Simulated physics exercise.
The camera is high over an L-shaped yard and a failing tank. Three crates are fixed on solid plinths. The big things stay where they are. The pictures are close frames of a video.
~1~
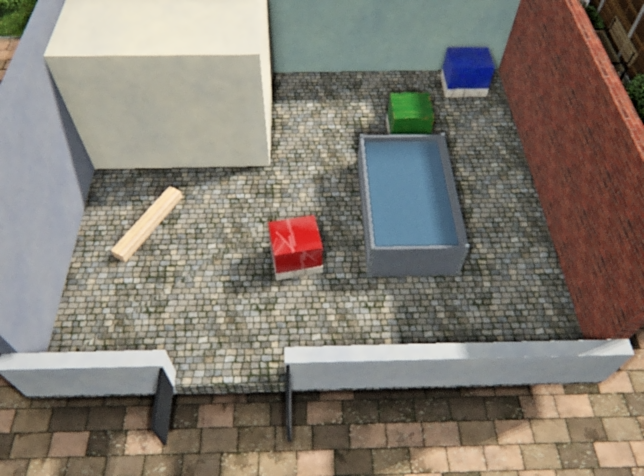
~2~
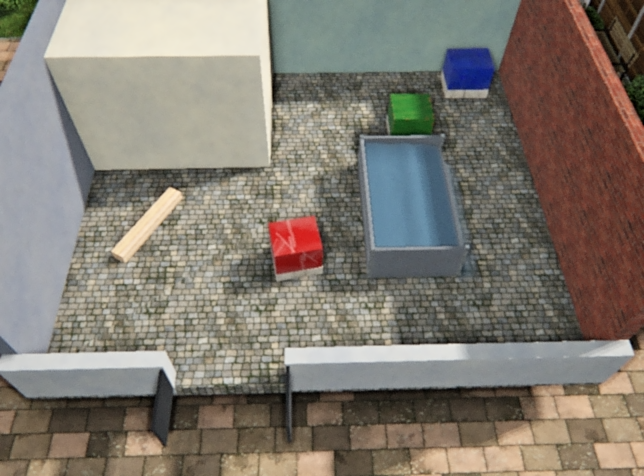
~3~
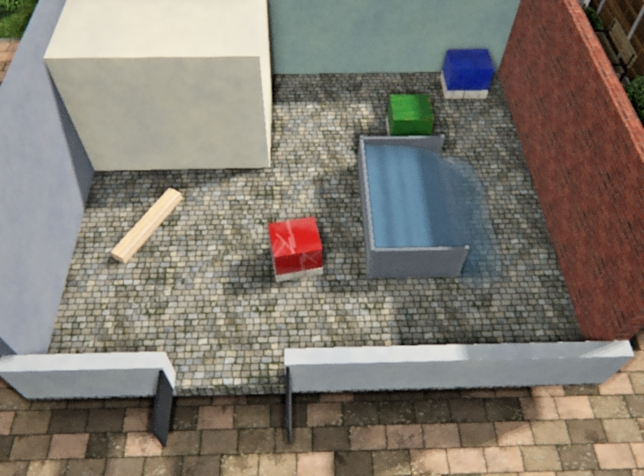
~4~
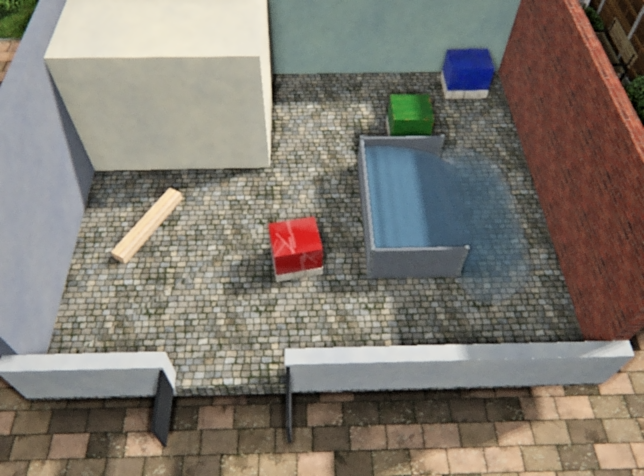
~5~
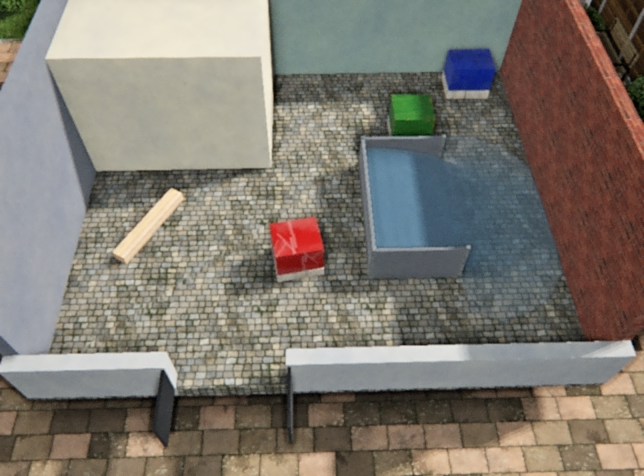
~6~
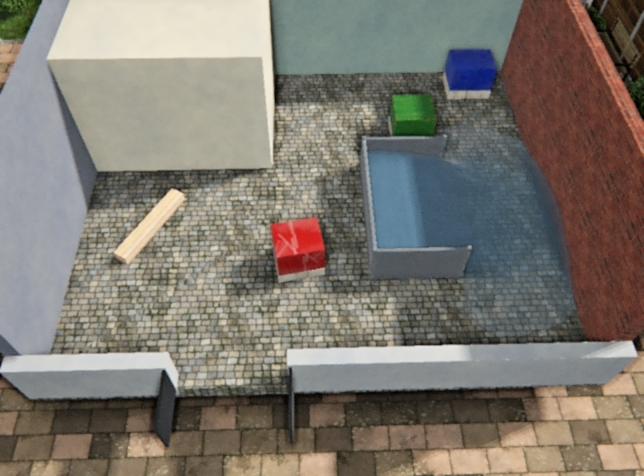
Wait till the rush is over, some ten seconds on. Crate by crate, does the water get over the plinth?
One by one: The green crate stays dry; the blue crate gets wet; the red crate stays dry.
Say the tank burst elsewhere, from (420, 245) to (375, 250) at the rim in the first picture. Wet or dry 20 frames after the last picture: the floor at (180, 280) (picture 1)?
At that place: Covered.
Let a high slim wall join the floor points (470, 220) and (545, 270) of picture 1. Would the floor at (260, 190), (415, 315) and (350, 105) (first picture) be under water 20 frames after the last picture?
As listed: Dry, flooded, wet.
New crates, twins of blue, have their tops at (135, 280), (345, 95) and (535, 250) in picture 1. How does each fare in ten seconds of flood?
One after the other: Is spared, keeps dry, is wetted.
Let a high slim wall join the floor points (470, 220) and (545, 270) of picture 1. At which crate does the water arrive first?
I say the crate marked blue.
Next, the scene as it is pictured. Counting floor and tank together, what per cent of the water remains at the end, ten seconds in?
Some 98 per cent.
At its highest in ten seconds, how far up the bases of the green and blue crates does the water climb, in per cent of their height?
Near 80 and 140 in a hundred.
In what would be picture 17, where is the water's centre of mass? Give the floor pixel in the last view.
At about (491, 221).
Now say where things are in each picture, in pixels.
In the first frame, still water in the tank at (410, 190).
In the second frame, the front is at (462, 278), out from the gap at (447, 207).
In the third frame, the front is at (484, 284), out from the gap at (446, 209).
In the fourth frame, water pours out at (446, 210) and has run to (501, 296).
In the fifth frame, water pours out at (447, 211) and has run to (539, 298).
In the sixth frame, water pours out at (448, 212) and has run to (574, 304).
A moment on, water covers 20 % of the floor; the green crate not reached, the blue crate not reached, the red crate not reached.
Next, water covers 25 % of the floor; the green crate not reached, the blue crate water round its plinth, the red crate not reached.
Then, water covers 50 % of the floor; the green crate water round its plinth, the blue crate water round its plinth, the red crate water round its plinth.
Later, water covers 80 % of the floor; the green crate water round its plinth, the blue crate water round its plinth, the red crate water round its plinth.
In the end, water covers 100 % of the floor; the green crate stayed above the water, the blue crate was topped, the red crate stayed above the water.
